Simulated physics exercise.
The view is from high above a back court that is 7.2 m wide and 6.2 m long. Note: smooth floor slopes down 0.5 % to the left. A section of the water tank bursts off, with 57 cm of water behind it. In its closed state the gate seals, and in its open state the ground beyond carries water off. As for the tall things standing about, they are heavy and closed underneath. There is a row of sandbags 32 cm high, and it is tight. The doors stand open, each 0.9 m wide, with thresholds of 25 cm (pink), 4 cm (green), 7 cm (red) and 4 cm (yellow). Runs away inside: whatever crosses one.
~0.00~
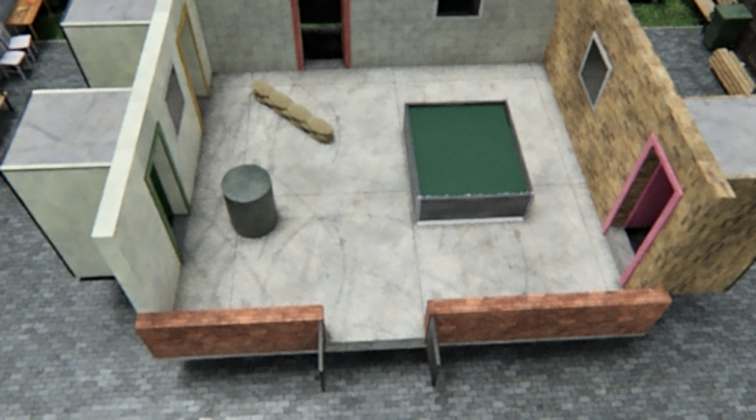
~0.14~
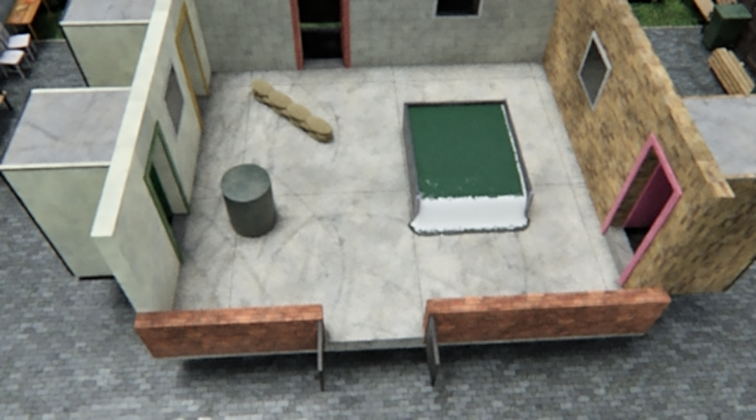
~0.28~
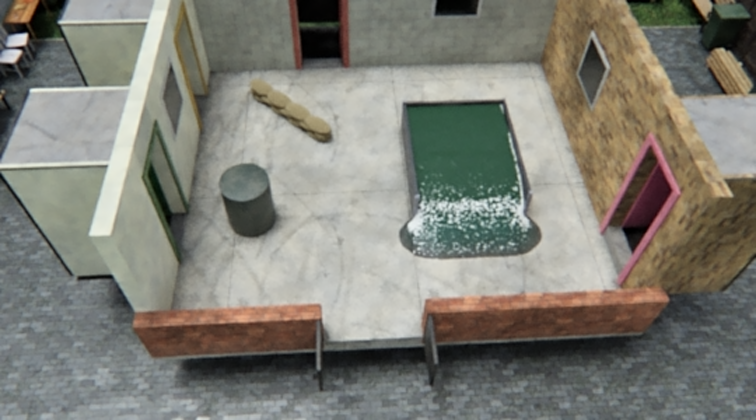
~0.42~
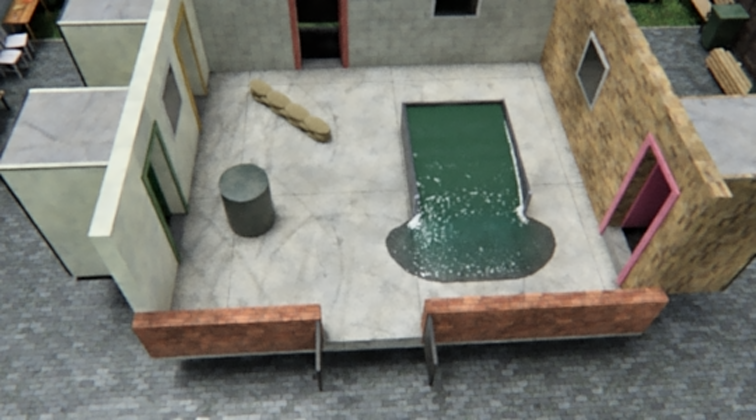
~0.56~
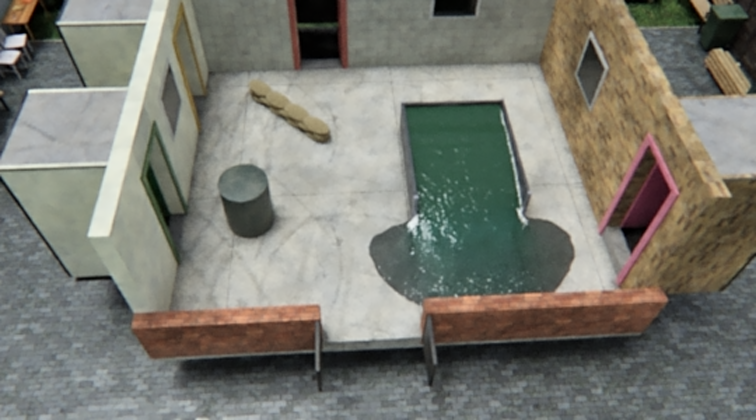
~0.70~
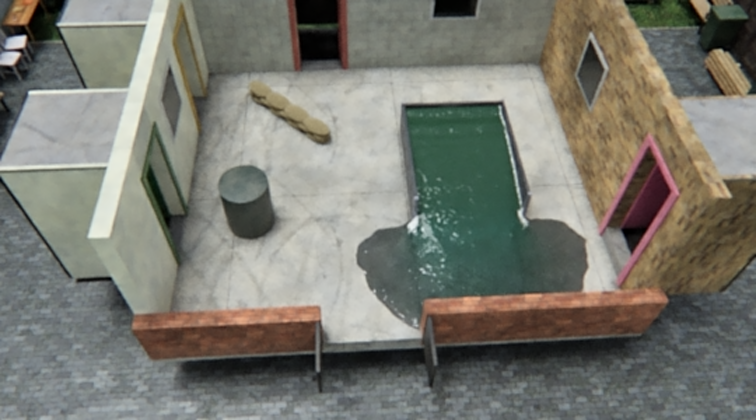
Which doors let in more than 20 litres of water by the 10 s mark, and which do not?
By then, the pink door does not, the green door lets in more than that, the red door does not, the yellow door does not.
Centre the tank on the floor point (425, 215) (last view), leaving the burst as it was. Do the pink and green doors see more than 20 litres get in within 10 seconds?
For the pink door, the amount is acceptable; for the green door, the amount is acceptable.
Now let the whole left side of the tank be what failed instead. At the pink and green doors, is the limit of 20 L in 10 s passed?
Well, against that limit, at pink it's within bounds, and at green it's too much.
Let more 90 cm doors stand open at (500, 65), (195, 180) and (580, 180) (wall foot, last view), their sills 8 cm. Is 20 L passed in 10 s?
Taking them in order, the first gets enough, the second too little and the third too little.
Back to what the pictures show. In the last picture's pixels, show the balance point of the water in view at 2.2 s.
The water is centred near (474, 234).
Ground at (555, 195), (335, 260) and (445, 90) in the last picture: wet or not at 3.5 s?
First spot submerged, second submerged, third not yet wet.
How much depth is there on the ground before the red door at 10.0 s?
2.5 cm.
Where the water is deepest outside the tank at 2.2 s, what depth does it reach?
Around 42 centimetres deep.
After 1.4 s water covers 20 % of the floor and is deepest (38 cm) near (473, 310); pink door 3 cm at the sill, 0 L in, green door not reached, red door not reached, yellow door not reached.
After 2.2 s water covers 20 % of the floor and is deepest (42 cm) near (622, 312); pink door 19 cm at the sill, 0 L in, green door not reached, red door not reached, yellow door not reached.
After 3.5 s water covers 40 % of the floor and is deepest (28 cm) near (622, 312); pink door 22 cm at the sill, 2 L in, green door not reached, red door not reached, yellow door not reached.
After 6.0 s water covers 65 % of the floor and is deepest (18 cm) near (511, 70); pink door 10 cm at the sill, 3 L in, green door 8 cm at the sill, 23 L in, red door not reached, yellow door 2 cm at the sill, 0 L in.
After 10.0 s water covers 90 % of the floor and is deepest (11 cm) near (206, 90); pink door 4 cm at the sill, 3 L in, green door 7 cm at the sill, 53 L in, red door 3 cm at the sill, 0 L in, yellow door 7 cm at the sill, 3 L in.
